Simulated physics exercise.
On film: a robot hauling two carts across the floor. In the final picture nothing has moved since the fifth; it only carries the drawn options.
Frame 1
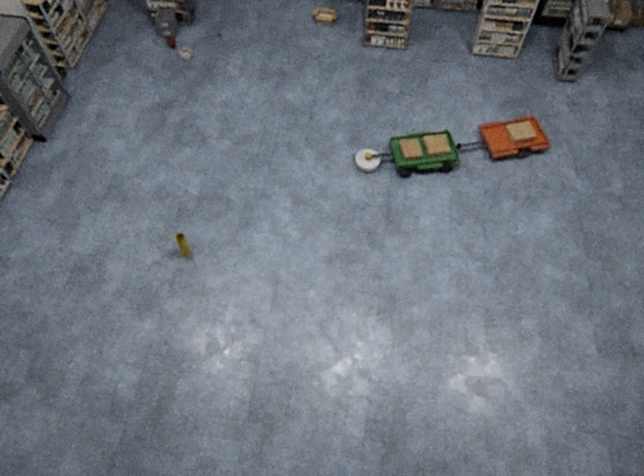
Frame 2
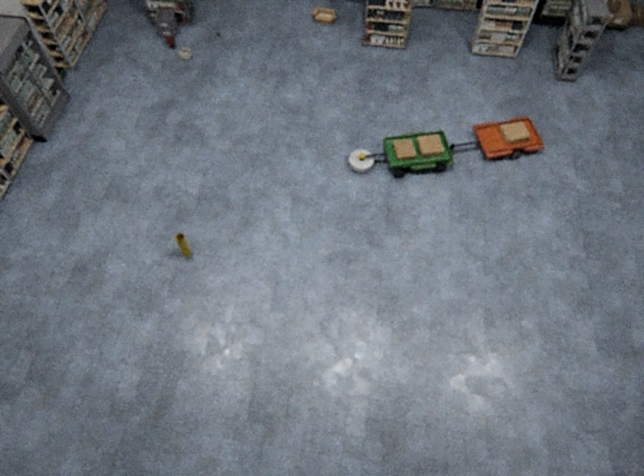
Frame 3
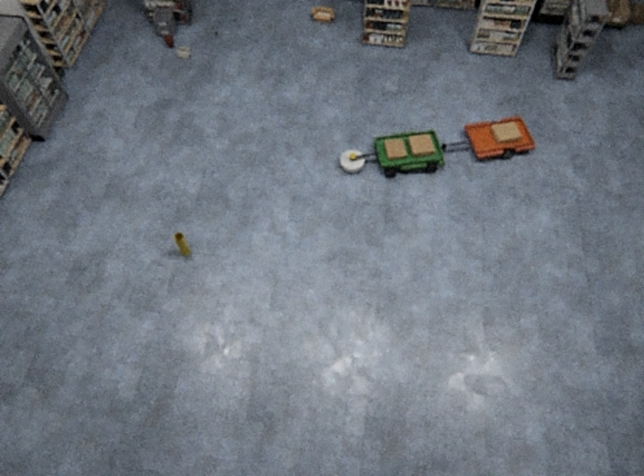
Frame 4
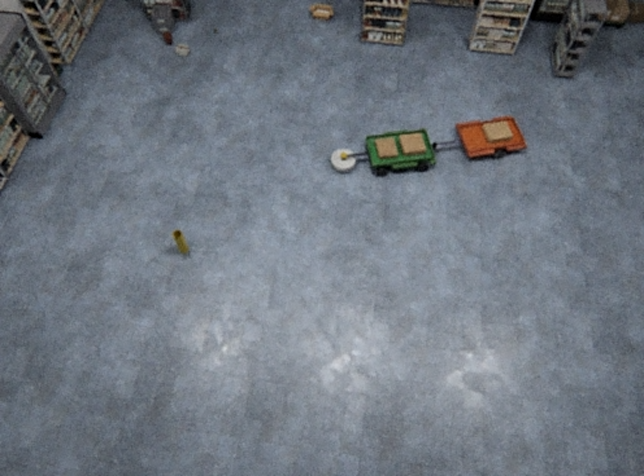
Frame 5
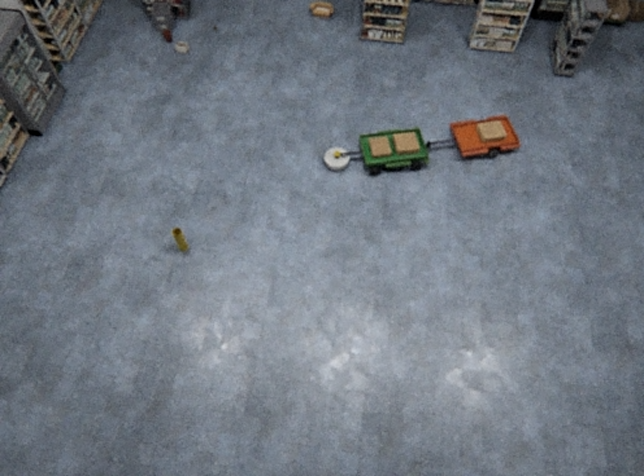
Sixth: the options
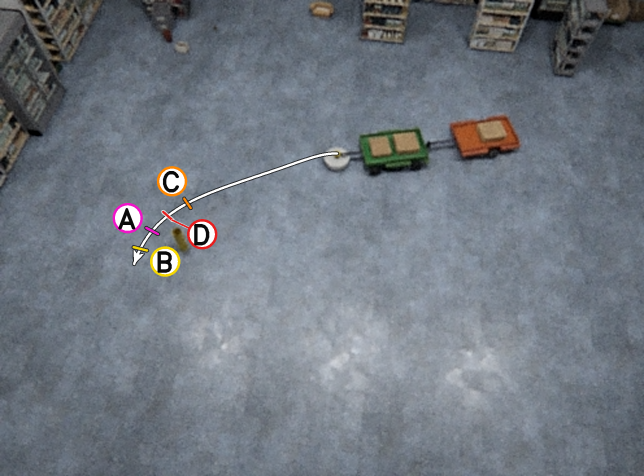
A small white round robot hauls two carts across a wide, mottled blue-grey floor, seen from high above, with packed shelves along the top and upper left edges. The green cart, carrying two tan boxes, is hitched behind the robot, and the orange cart, with one tan box, follows; a short yellow post stands left of centre. The linked train moves slowly and steadily leftward a short way, while the view stays almost still.
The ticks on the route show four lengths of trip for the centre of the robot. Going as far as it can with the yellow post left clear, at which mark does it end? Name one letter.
As far as tick A.
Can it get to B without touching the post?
For that mark, no.
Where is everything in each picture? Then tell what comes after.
In the first frame, robot (368, 159); green cart (424, 150); orange cart (514, 135).
In the second frame, robot (361, 160); green cart (418, 150); orange cart (508, 136); yellow post (187, 252).
In the third frame, robot (352, 160); green cart (409, 150); orange cart (499, 136); yellow post (186, 252).
In the fourth frame, robot (343, 159); green cart (400, 148); orange cart (491, 135); yellow post (184, 249).
In the fifth frame, robot (337, 158); green cart (393, 147); orange cart (485, 134); yellow post (184, 247).
On the copy, A at (152, 231); B at (140, 249); C at (187, 203); D at (168, 216); the route from (337, 154) via (225, 187) to (134, 264).
On A. First, robot (273, 175), last cart (421, 143).
Then, robot (205, 200), last cart (355, 154).
Finally, robot (154, 235), last cart (300, 167); nothing has been touched.
By contrast, B is too far, the post has been hit; C is safe but short; D is safe but short.
